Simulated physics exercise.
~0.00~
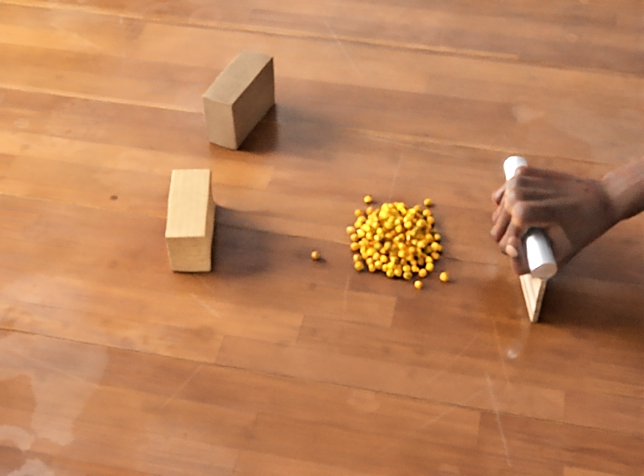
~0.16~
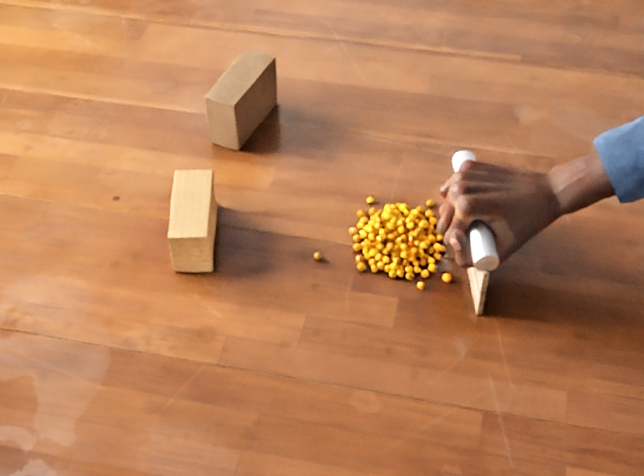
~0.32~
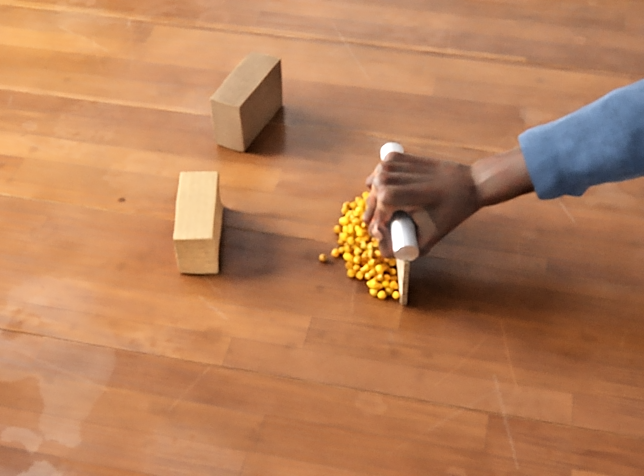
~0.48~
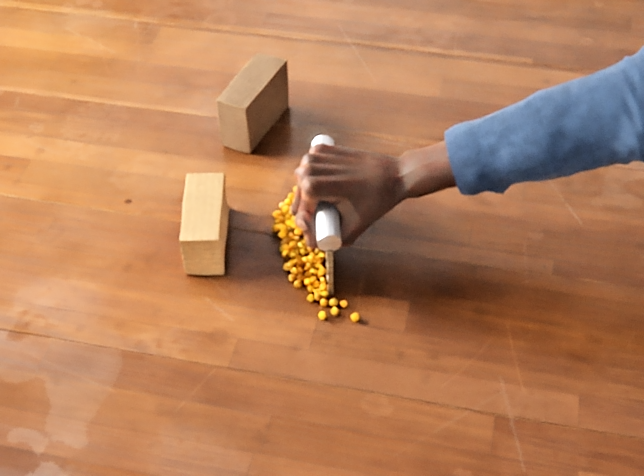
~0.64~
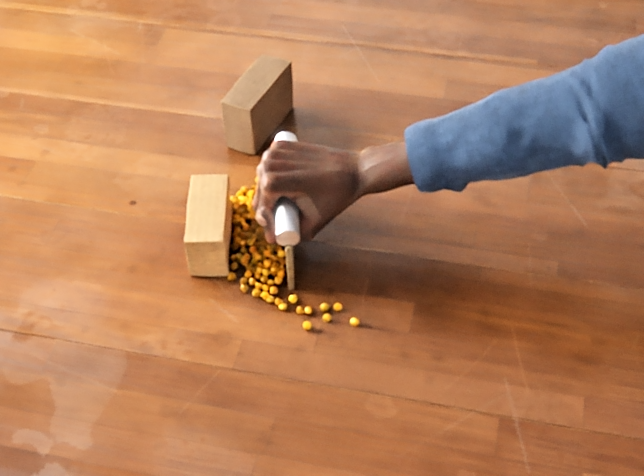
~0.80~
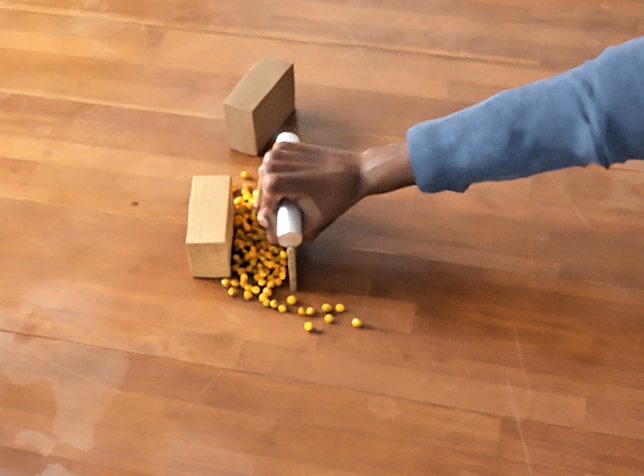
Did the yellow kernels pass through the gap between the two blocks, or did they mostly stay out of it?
They mostly stayed out of the gap. Most of them ended up bunched in front of the nearer block, with little or nothing getting through.
